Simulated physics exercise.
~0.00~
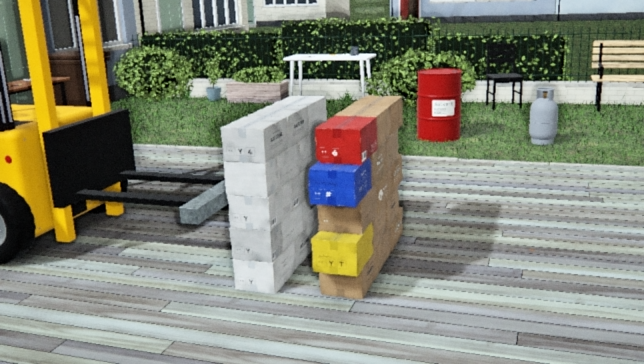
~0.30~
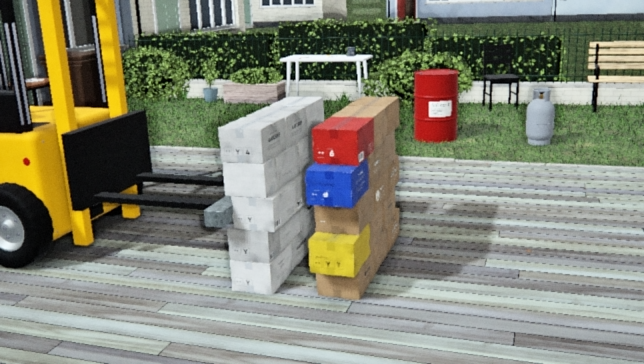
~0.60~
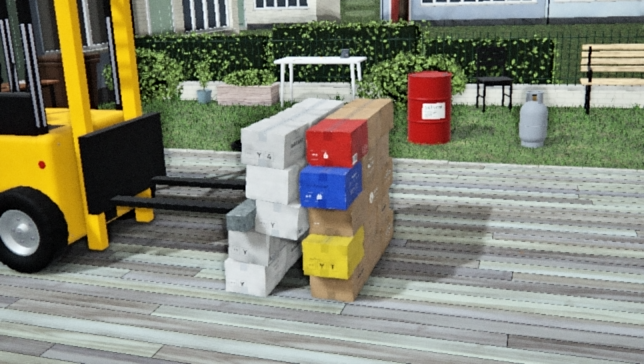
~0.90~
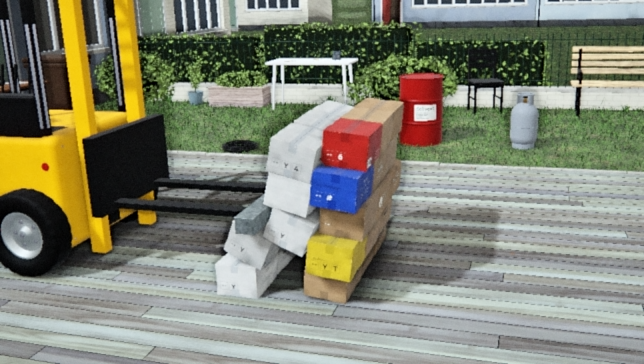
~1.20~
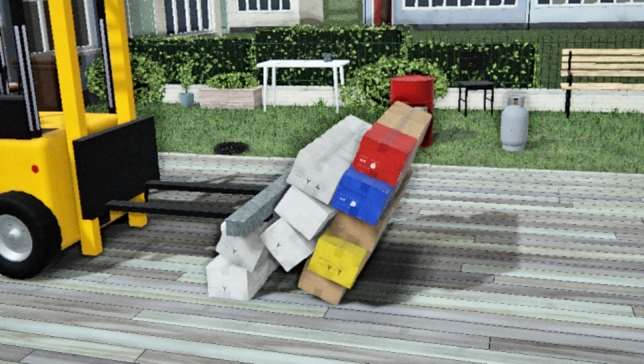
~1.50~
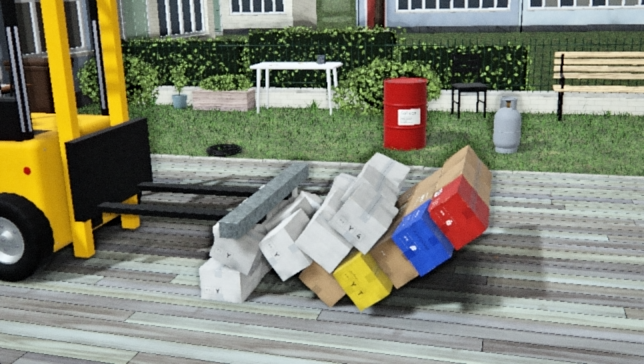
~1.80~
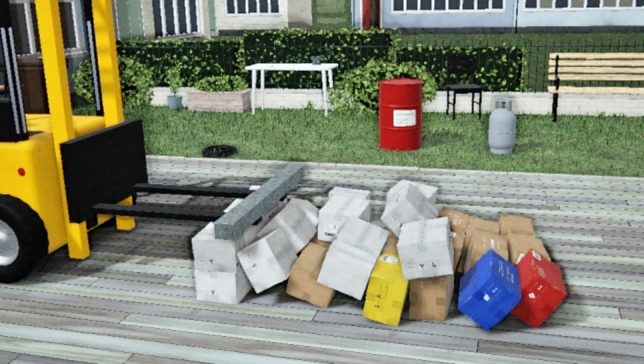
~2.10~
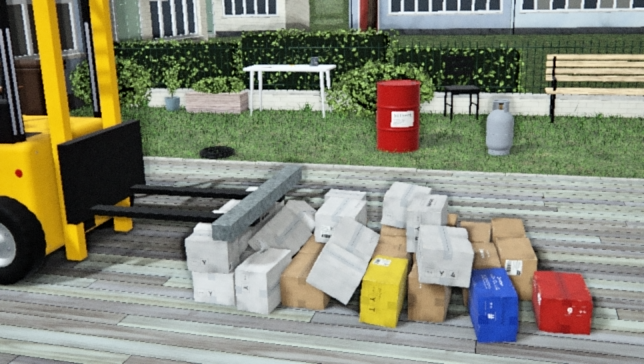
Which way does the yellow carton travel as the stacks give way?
The yellow carton moves to the right, tipping over with the brown stack as it falls.
